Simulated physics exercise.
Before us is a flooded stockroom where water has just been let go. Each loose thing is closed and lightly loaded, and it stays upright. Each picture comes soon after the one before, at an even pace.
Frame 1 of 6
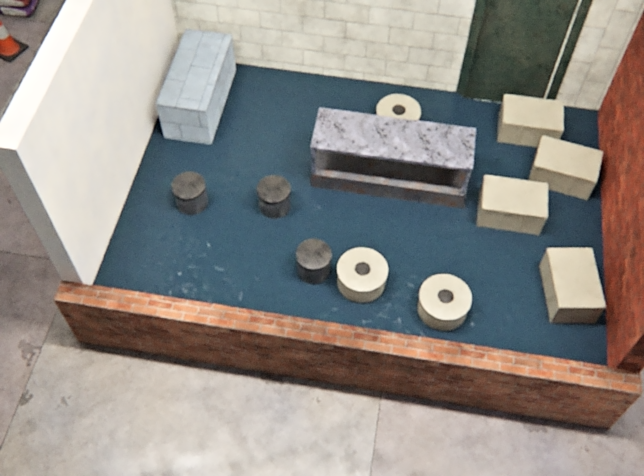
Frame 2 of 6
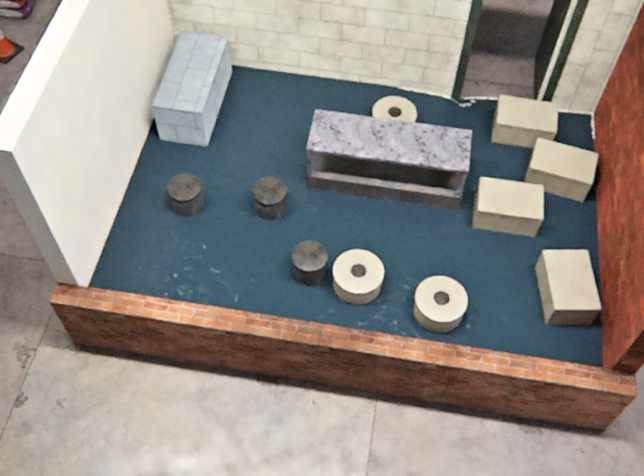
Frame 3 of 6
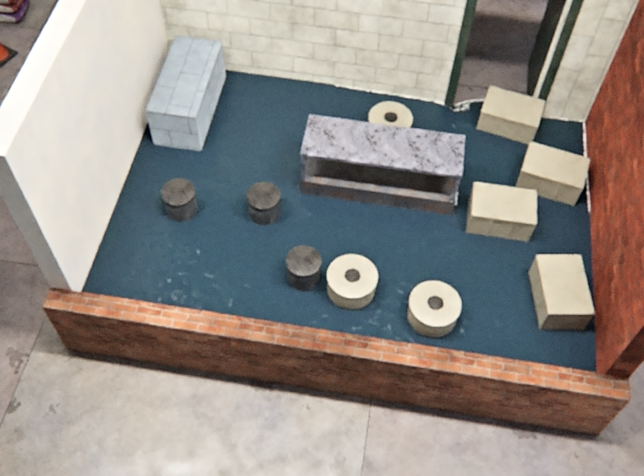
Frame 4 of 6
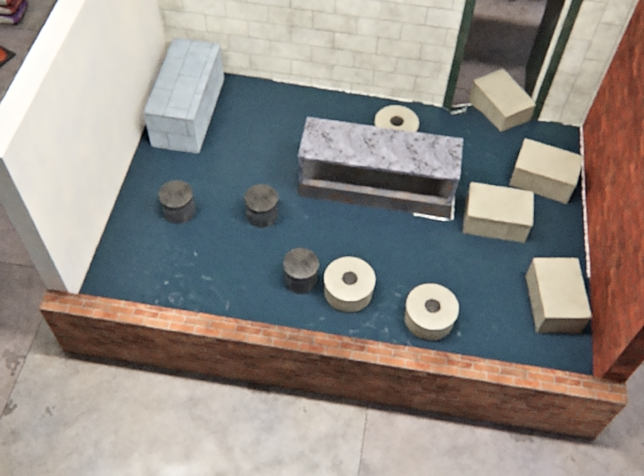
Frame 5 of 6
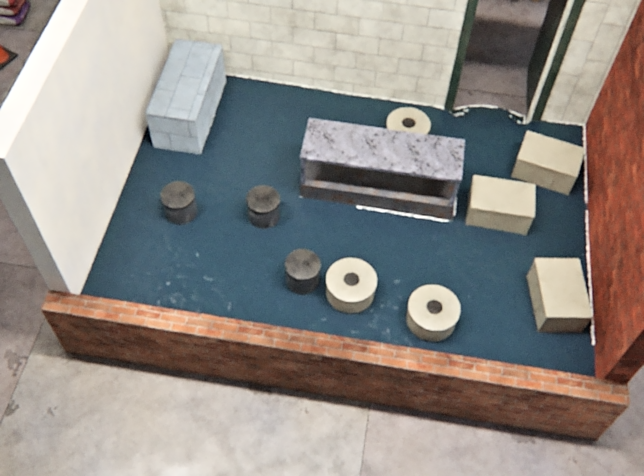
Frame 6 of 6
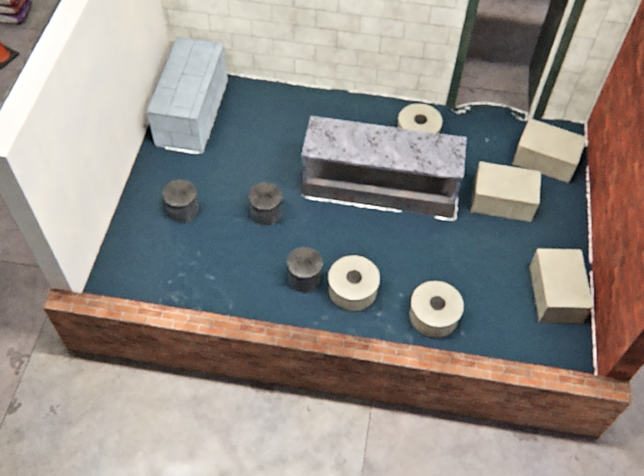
The clip shows crates and round tubs around a long counter in a blue-floored room; the back doorway opens, the nearest crate turns and leaves through it, while a tub drifts right and another crate shifts slightly backward.
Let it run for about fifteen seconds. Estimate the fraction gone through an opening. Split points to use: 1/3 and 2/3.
From 1/3 to 2/3.
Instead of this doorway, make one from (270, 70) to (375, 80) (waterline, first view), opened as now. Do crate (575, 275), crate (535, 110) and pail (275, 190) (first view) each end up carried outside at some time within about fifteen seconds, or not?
Result, in listed order: Retained / exited / exited.
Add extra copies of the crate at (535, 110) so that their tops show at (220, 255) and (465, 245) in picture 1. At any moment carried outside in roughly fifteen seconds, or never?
Result, as listed: Never gets out; ends up outside.
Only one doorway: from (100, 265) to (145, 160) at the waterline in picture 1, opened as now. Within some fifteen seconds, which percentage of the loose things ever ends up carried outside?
It comes to about 60 per cent.
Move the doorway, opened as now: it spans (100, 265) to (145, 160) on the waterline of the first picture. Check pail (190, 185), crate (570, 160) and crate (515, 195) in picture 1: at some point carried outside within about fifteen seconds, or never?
Object by object: Drifts out, never exits, never exits.
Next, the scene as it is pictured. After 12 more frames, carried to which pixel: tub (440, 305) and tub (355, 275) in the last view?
They should be roughly at (487, 295) and (400, 279).
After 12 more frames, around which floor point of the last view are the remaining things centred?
Mean floor position: Approx. (375, 261) px, last view.
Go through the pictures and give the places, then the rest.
The first frame shows a crate at (569, 158) floats; a tub at (399, 110), afloat; 0 of 10 have shifted.
The second frame shows a crate at (565, 160) floats; a tub at (395, 112) floats; 0 of 10 have shifted.
The third frame shows a crate at (556, 164) floats; a tub at (391, 118), afloat; 1 of 10 have shifted.
The fourth frame shows a crate at (550, 161) floats, close to its start; a tub at (397, 122), afloat, close to its start; 3 of 10 have shifted.
The fifth frame shows a crate at (552, 153), afloat, close to its start; a tub at (409, 123) floats, close to its start; 4 of 10 have shifted.
The sixth frame shows a crate at (553, 141), afloat, a stride from its start; a tub at (420, 120), afloat, a stride from its start; 5 of 10 have shifted.
A moment on, 1 of 10 are out; 9 afloat.
Next, 4 of 10 are out; 6 afloat.
Later, 4 of 10 are out; 6 afloat.
In the end, 5 of 10 are out; 5 afloat.
